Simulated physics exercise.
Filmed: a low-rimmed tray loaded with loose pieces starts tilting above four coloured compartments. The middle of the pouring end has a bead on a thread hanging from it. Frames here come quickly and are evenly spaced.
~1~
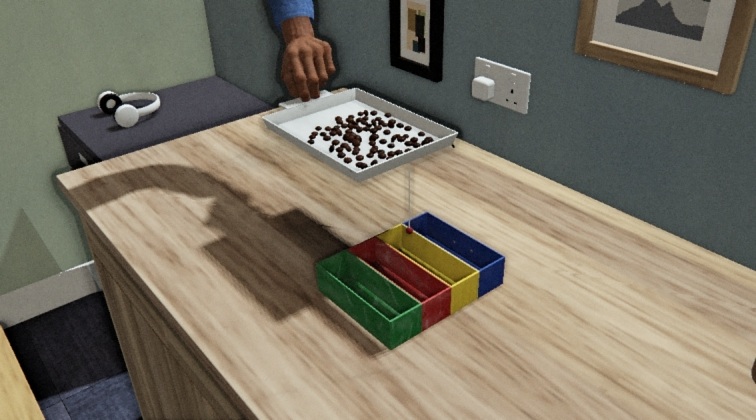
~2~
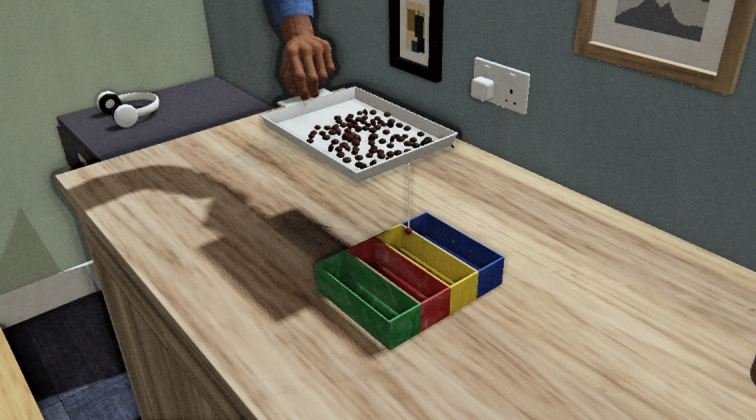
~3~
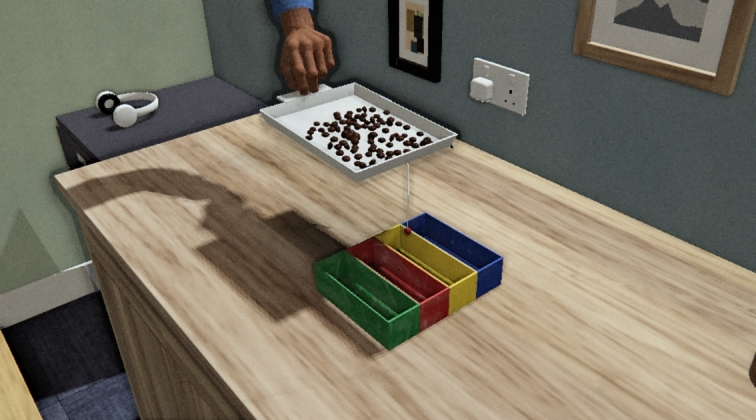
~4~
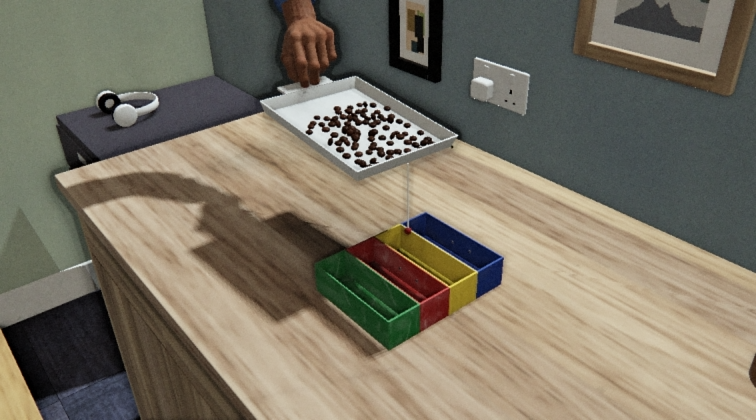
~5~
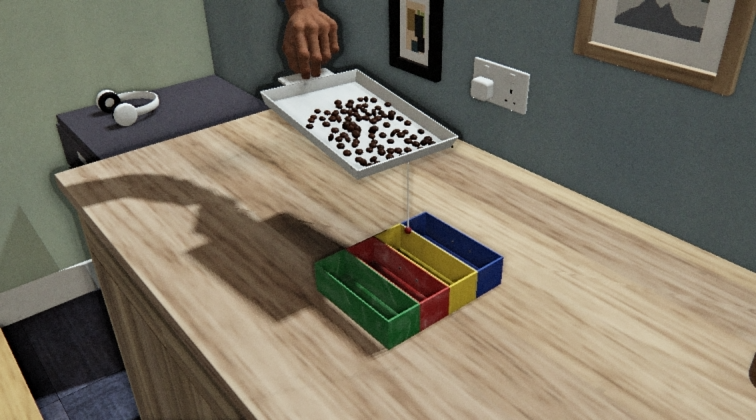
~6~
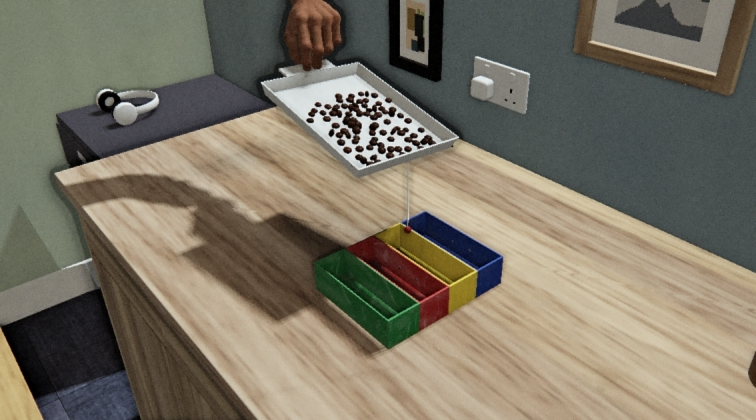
We see a hand holding a low-rimmed tray of small dark brown pieces above green, red, yellow and blue compartments on a wooden surface; the tray starts nearly level, then tilts slightly, its right corner lowest.
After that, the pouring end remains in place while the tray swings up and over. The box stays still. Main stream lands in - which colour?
Blue cell.
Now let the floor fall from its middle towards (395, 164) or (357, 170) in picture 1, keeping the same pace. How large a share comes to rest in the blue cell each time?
Near 20 % and 0 %.
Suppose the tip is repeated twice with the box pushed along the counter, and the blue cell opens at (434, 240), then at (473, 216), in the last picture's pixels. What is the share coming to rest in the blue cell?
Trial 1 around 30 percent, trial 2 around 10 percent.
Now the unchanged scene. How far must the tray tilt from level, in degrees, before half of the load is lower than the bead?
It is at around 100 degrees by then.
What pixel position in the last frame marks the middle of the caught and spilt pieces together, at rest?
Resting centre, last picture - approx. (455, 260).
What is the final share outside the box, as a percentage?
About 40 per cent.
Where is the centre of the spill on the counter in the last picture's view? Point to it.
It's centred at about (488, 246).
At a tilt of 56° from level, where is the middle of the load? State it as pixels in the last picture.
Roughly at (416, 137).
Just after the last frame, tray tipped steeply; almost all on the tray; just a few falling or outside the box.
A moment on, tray tipped right over; roughly half on the tray; about a tenth in the blue cell; just a few in the yellow cell; just a few in the red cell; roughly a third falling or outside the box.
Further on, tray tipped past a quarter turn; roughly a third in the blue cell; roughly a quarter in the yellow cell; just a few in the red cell; roughly a third falling or outside the box.
When it is over, tray tipped past a quarter turn; roughly a third in the blue cell; roughly a quarter in the yellow cell; just a few in the red cell; not one in the green cell; roughly a third outside the box.
